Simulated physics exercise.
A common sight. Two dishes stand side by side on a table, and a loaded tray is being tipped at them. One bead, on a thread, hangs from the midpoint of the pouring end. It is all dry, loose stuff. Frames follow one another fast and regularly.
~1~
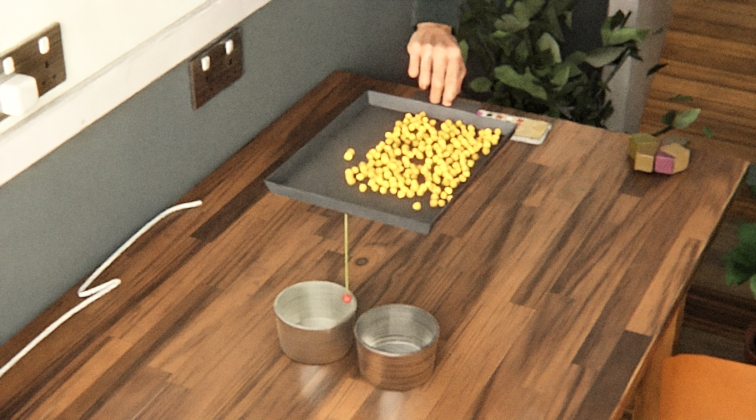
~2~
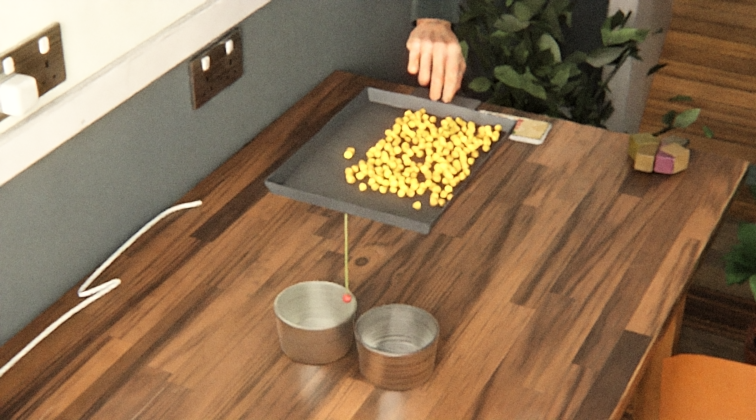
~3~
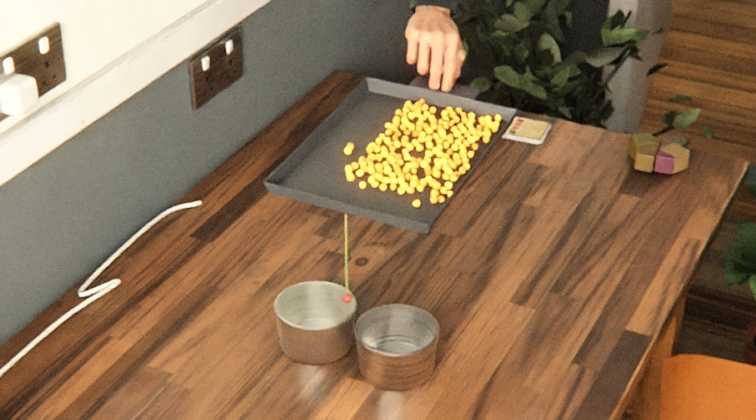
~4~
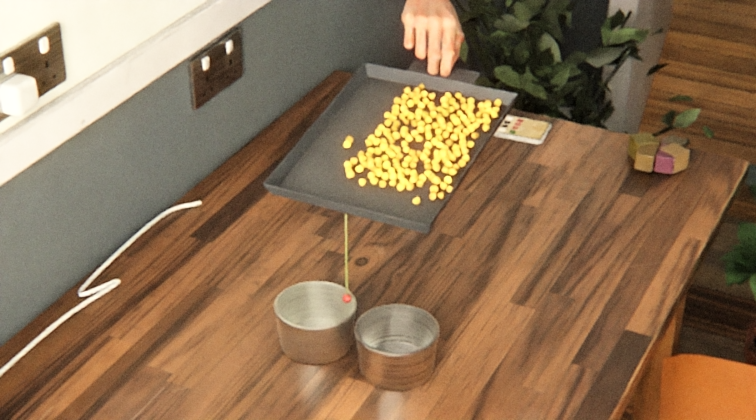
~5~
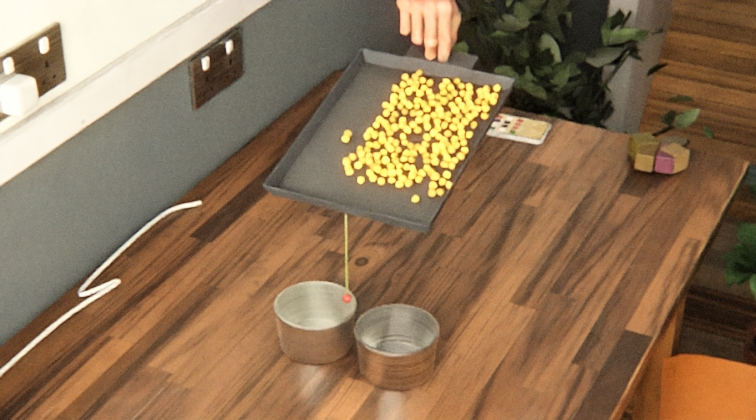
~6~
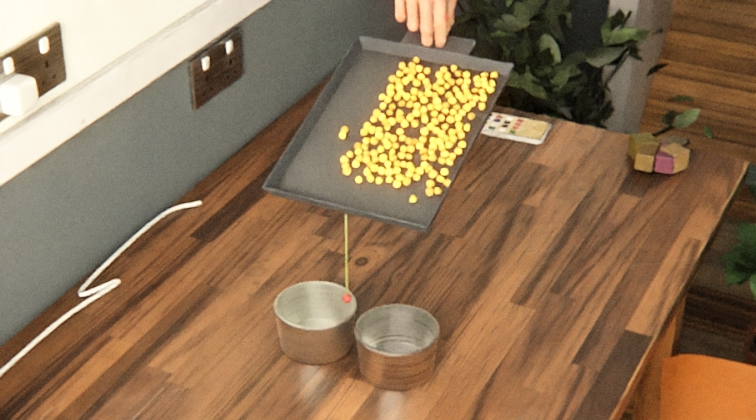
On a wooden table, a hand raises the far end of a tray of yellow puffs.
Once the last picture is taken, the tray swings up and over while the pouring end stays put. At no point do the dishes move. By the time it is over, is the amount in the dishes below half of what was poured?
Looks like most of the load ends up spilled, you see.
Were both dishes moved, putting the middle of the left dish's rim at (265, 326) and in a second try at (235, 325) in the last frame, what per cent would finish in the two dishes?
Roughly 70 per cent, and 40 per cent.
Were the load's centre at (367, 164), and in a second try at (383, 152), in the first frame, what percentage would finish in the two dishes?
It would be roughly 30 per cent for the first and roughly 30 per cent for the second.
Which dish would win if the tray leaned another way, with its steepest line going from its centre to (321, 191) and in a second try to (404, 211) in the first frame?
One: The dish on the left. Two: Right.
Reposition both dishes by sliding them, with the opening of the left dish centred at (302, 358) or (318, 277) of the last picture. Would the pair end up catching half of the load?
Catch, run one: Below the halfway mark; run two: Below the halfway mark.
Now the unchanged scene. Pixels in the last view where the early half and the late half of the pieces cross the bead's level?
It passes near (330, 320) first and then near (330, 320).
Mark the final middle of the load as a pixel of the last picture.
Once it all stops, the middle lies near (306, 384).
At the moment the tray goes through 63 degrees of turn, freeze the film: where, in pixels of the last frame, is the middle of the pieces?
The middle of the load sits near (352, 209).
Soon after the last picture, tray tipped steeply; most on the tray; about a quarter in the air.
A little later, tray tipped right over; about a third on the tray; a small part in the right dish; a small part in the left dish; about a third outside both; about a quarter in the air.
Later still, tray tipped past a quarter turn; a small part in the right dish; about a quarter in the left dish; about two thirds outside both.
At rest, tray tipped past a quarter turn; a small part in the right dish; about a quarter in the left dish; about two thirds outside both.
